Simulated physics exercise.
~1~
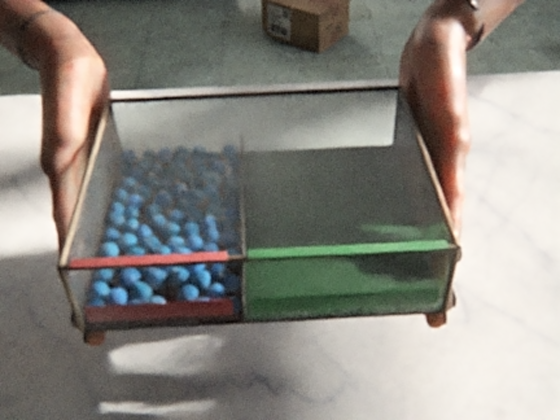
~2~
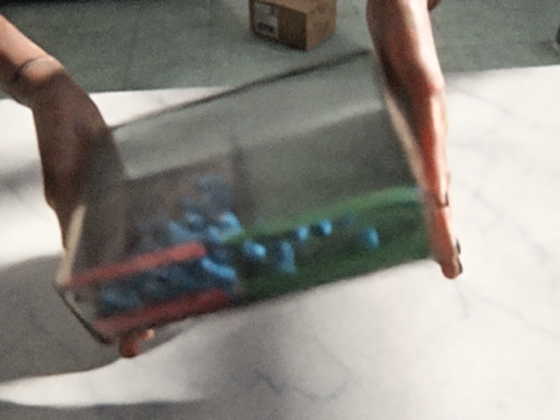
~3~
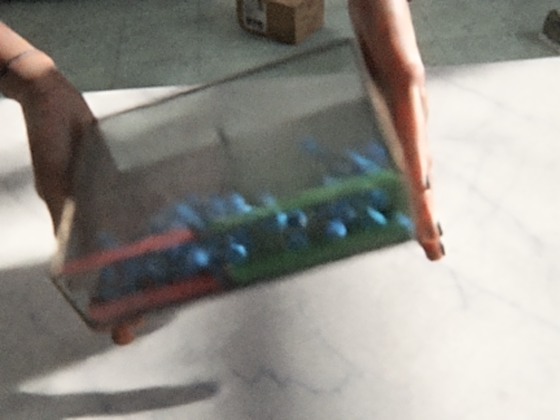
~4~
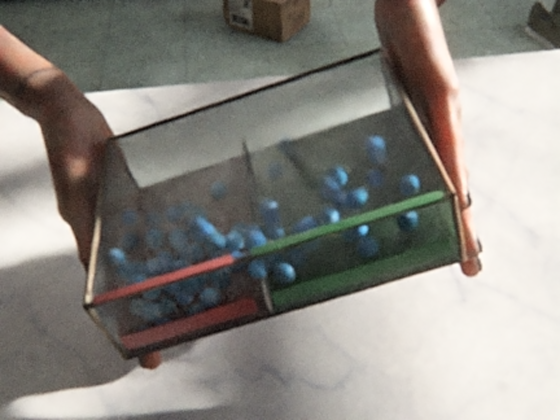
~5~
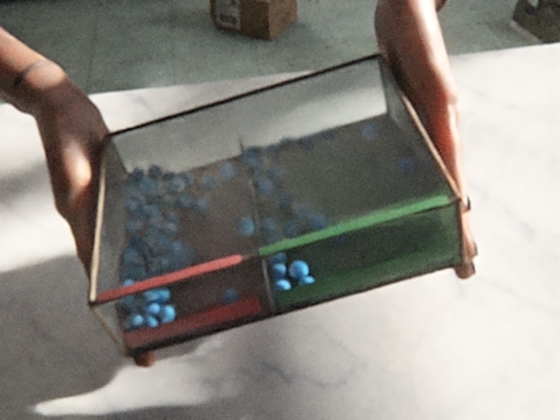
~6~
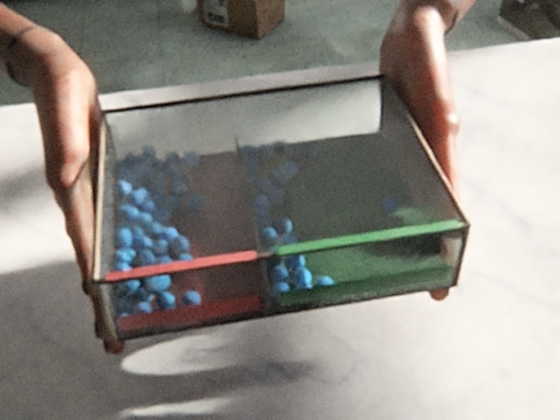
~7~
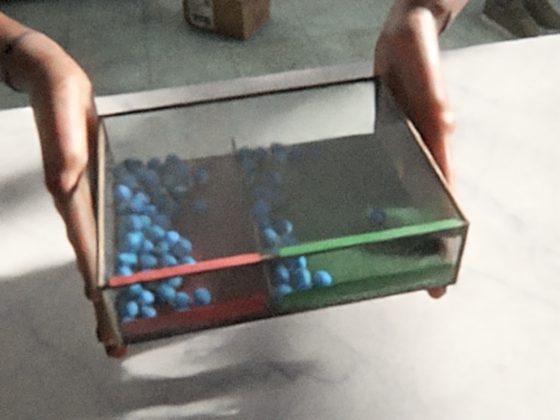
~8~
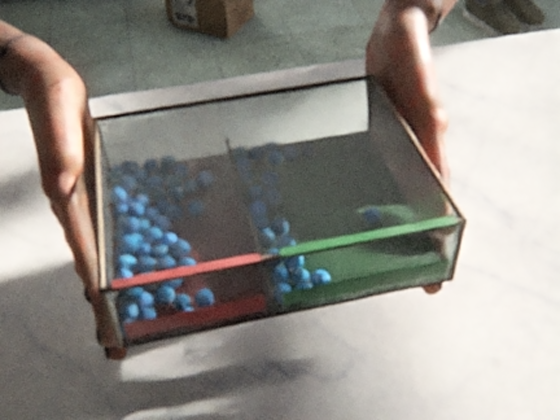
At first, two hands hold a clear-lidded box above a pale marbled table, with blue balls filling the red-edged left section while the green-edged right section looks empty. The hands then tilt the box so that its right side rises, and shake it, blurring the view as many balls tumble across into the green section. Still tilted, the box steadies and some of the balls roll back toward the red side. The hands bring it level again. In the end the balls lie still, most in the red section and a smaller group in the green, mainly beside the divider.
